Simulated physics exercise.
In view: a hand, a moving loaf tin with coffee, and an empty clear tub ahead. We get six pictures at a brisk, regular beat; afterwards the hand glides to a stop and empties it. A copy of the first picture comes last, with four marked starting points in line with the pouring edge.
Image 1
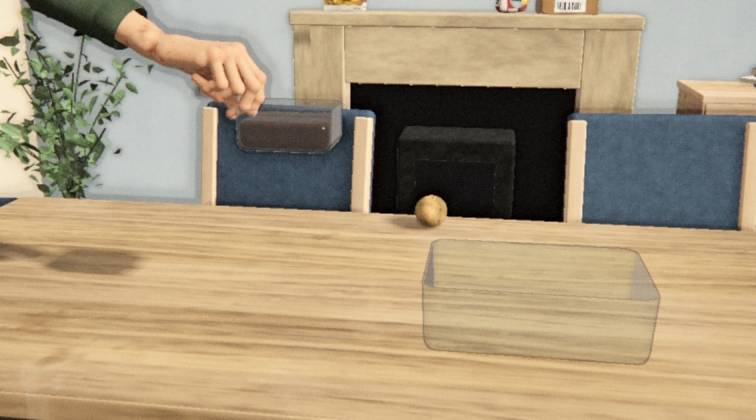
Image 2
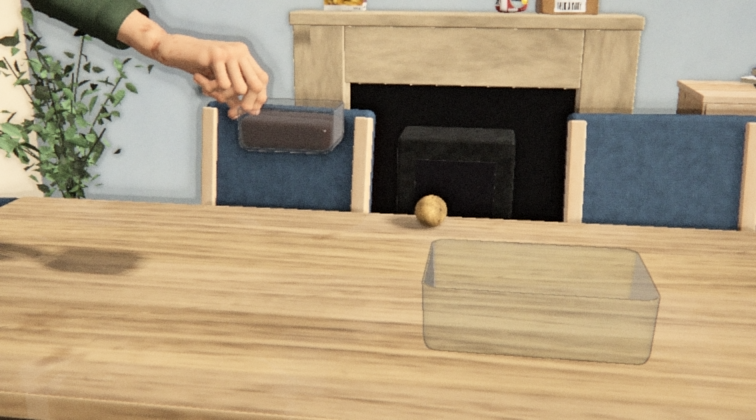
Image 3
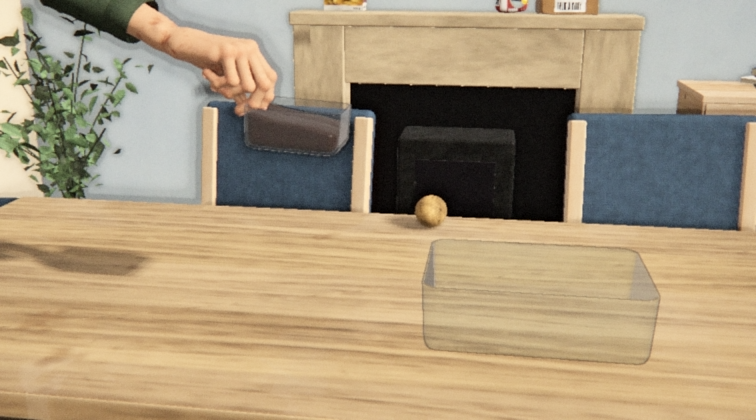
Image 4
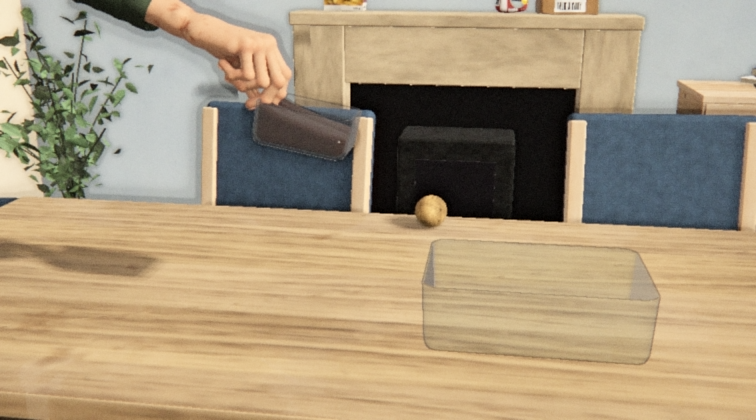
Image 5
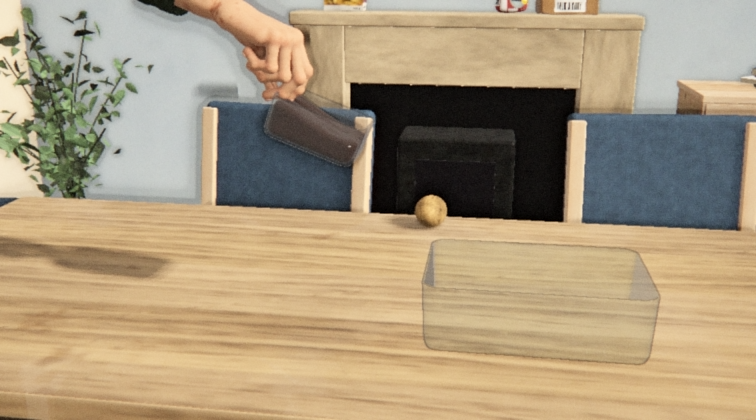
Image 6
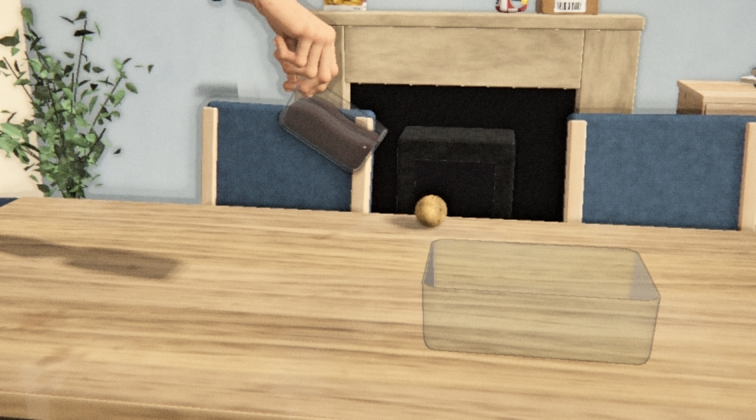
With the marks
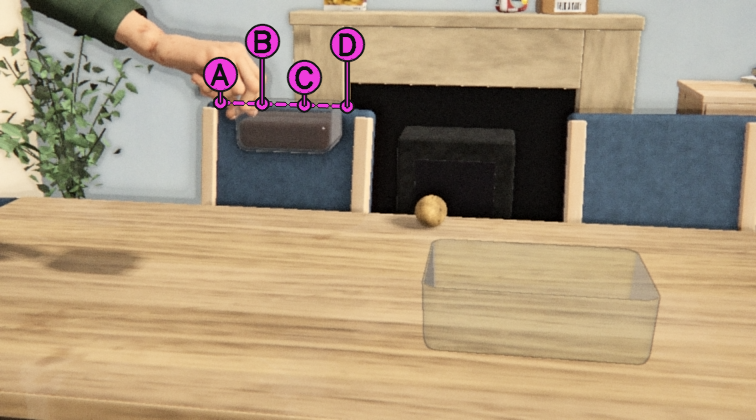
The clip opens on a hand at the upper left holding a dark tin level above a wooden table, with a small round object and an empty clear tub nearby. The hand moves the tin rightward, gradually tilting its right end downward, while the tub remains still and empty.
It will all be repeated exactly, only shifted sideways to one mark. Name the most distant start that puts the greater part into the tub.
B.
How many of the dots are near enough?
Three.
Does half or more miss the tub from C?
No.
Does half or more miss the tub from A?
Yes.
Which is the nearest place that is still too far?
The answer is A.
In magenta, A at (220, 102); B at (262, 103); C at (304, 105); D at (347, 106).
For place A, about 2 % lands in the tub, 94 % falls short and 4 % goes beside or beyond.
For place B, about 77 % lands in the tub, 16 % falls short and 6 % goes beside or beyond.
For place C, about 86 % lands in the tub, 6 % falls short and 9 % goes beside or beyond.
For place D, about 79 % lands in the tub, 5 % falls short and 16 % goes beside or beyond.
